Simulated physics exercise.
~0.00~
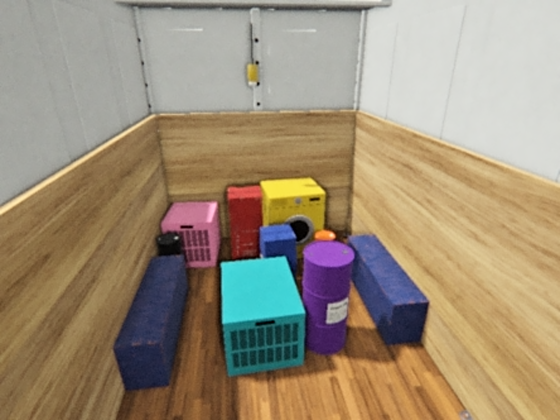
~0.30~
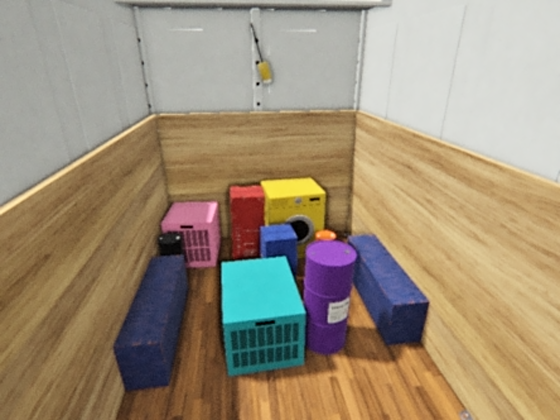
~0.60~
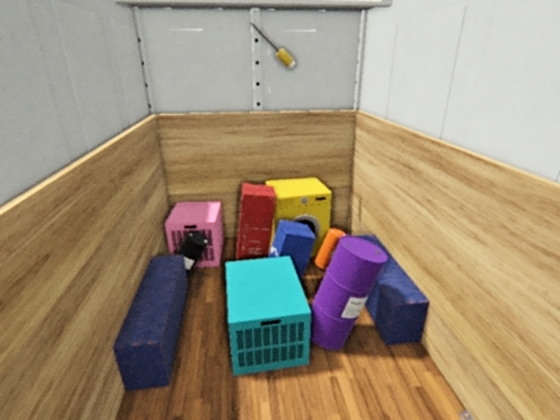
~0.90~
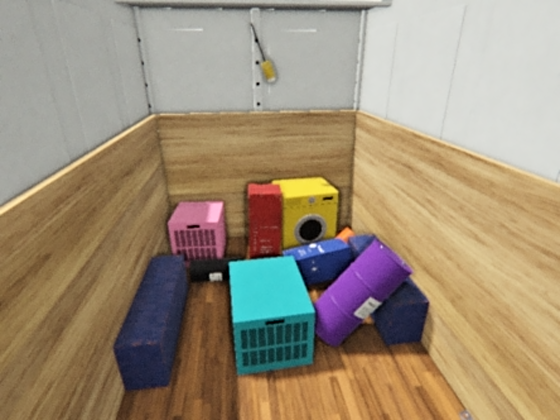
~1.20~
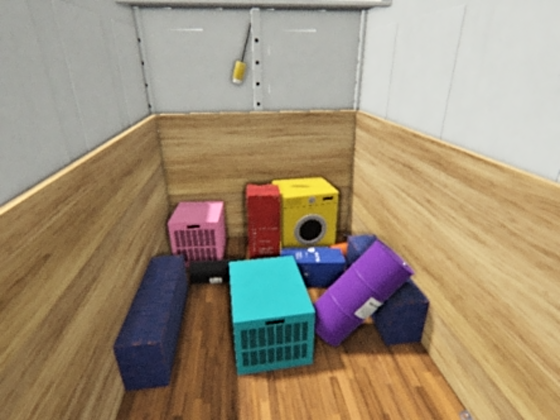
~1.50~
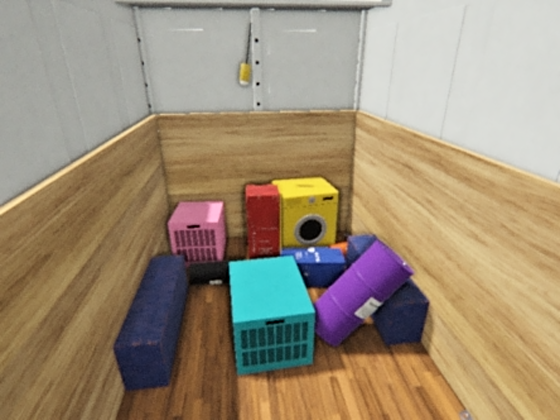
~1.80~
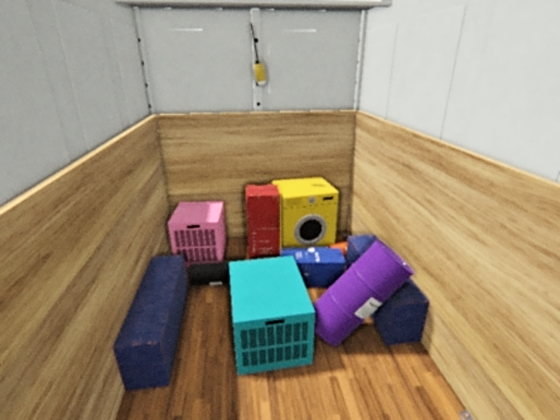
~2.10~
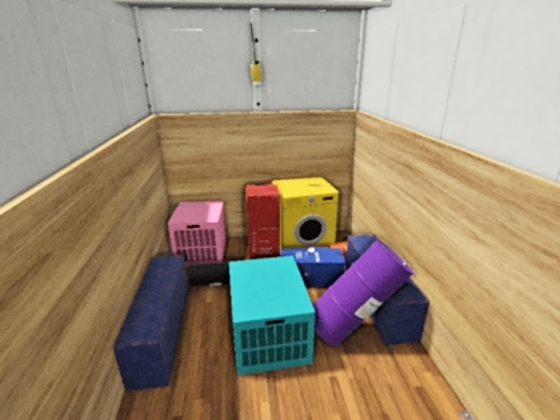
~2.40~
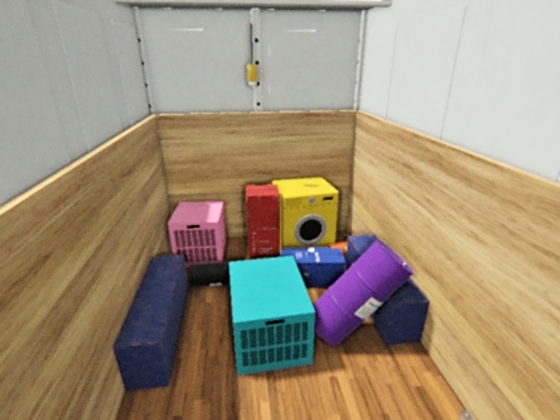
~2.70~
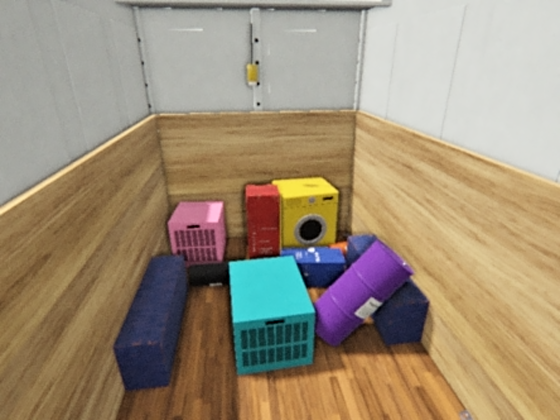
In the wood-lined load bay of a van, boxes, crates, canisters, a purple drum and a yellow appliance stand between two dark blue wheel boxes, under a small yellow lamp on a cord. The lamp swings out to the right, and the cargo starts to slide and lean that way. The red box tilts but settles upright, while the black canister and blue box topple onto their sides. The purple drum tips against the right wheel box, and the orange canister goes down behind it. The lamp sways back and gradually settles, with the toppled things lying still and the drum left leaning.
